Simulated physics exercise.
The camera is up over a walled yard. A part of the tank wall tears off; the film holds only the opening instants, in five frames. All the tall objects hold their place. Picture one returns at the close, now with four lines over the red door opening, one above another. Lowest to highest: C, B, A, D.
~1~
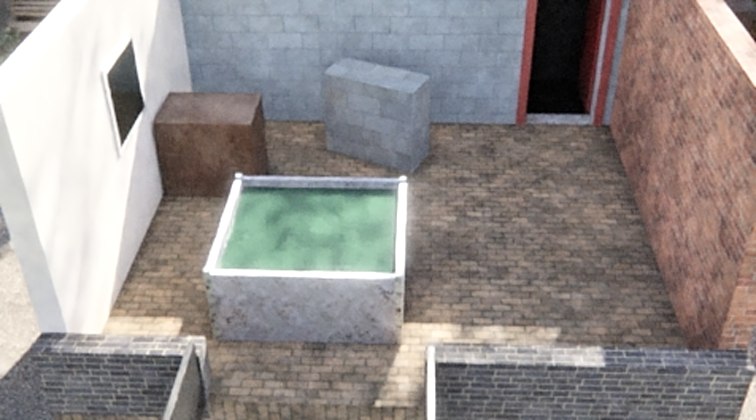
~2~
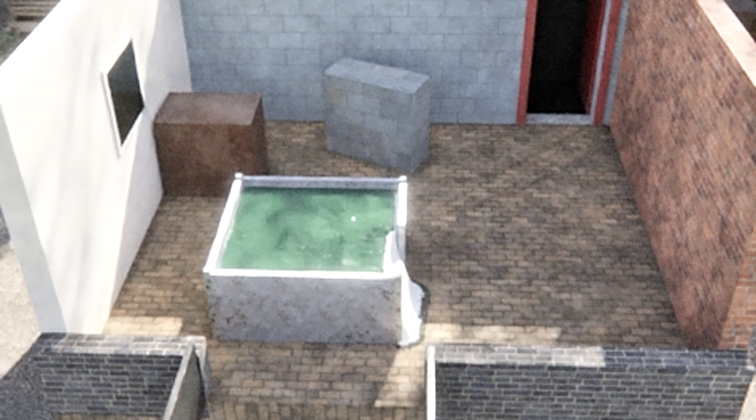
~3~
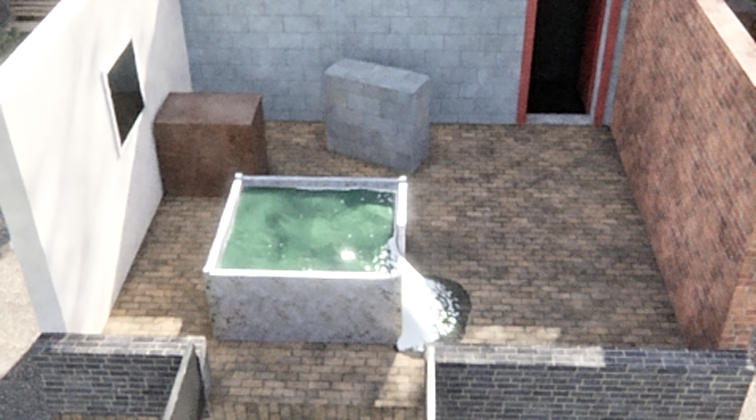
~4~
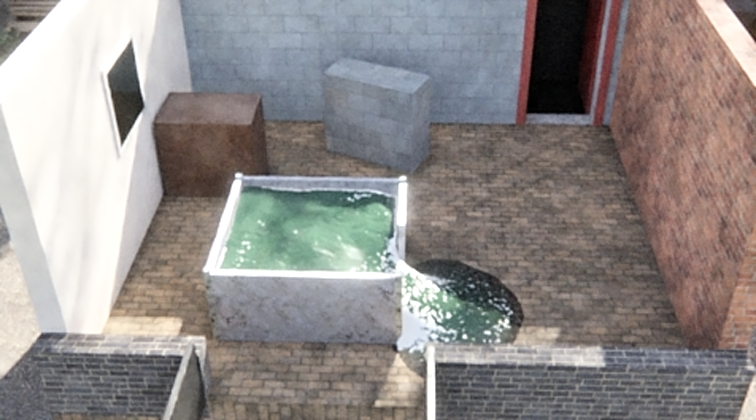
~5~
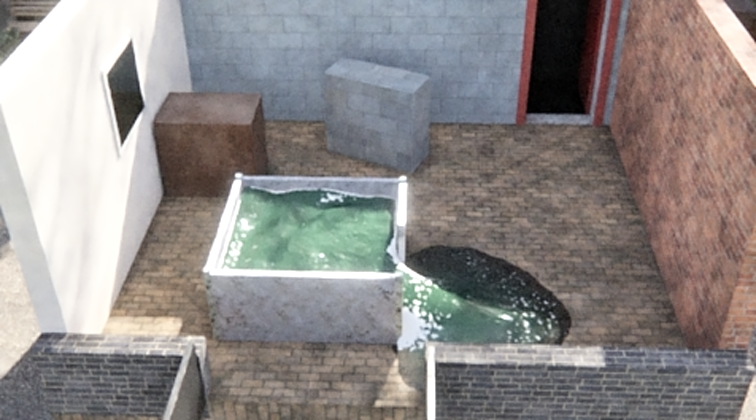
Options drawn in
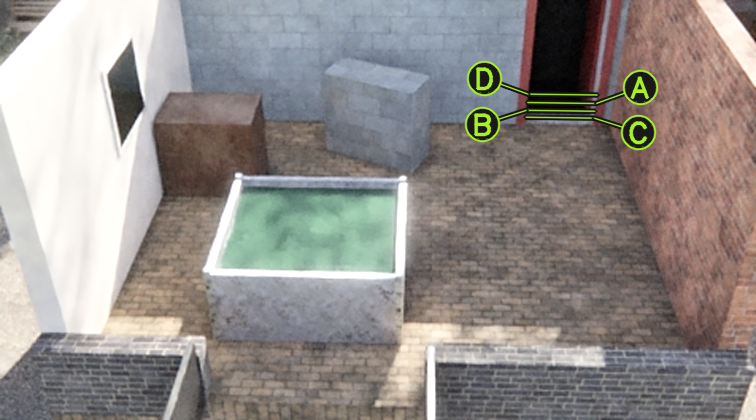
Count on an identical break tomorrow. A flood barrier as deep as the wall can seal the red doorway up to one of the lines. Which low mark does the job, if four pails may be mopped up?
That is height B.
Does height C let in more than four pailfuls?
Yes, it does.
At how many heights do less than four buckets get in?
Three.
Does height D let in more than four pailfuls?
No, not at all.
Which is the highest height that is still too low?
That would be C.
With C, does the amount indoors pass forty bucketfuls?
No, it does not.
On the marked copy, A at (561, 103); B at (560, 110); C at (559, 117); D at (562, 94); from the bottom up C, B, A, D.
With A, nothing gets over.
With B, a splash gets over, under a bucket.
With C, about 14 bucketfuls get in.
With D, nothing gets over.
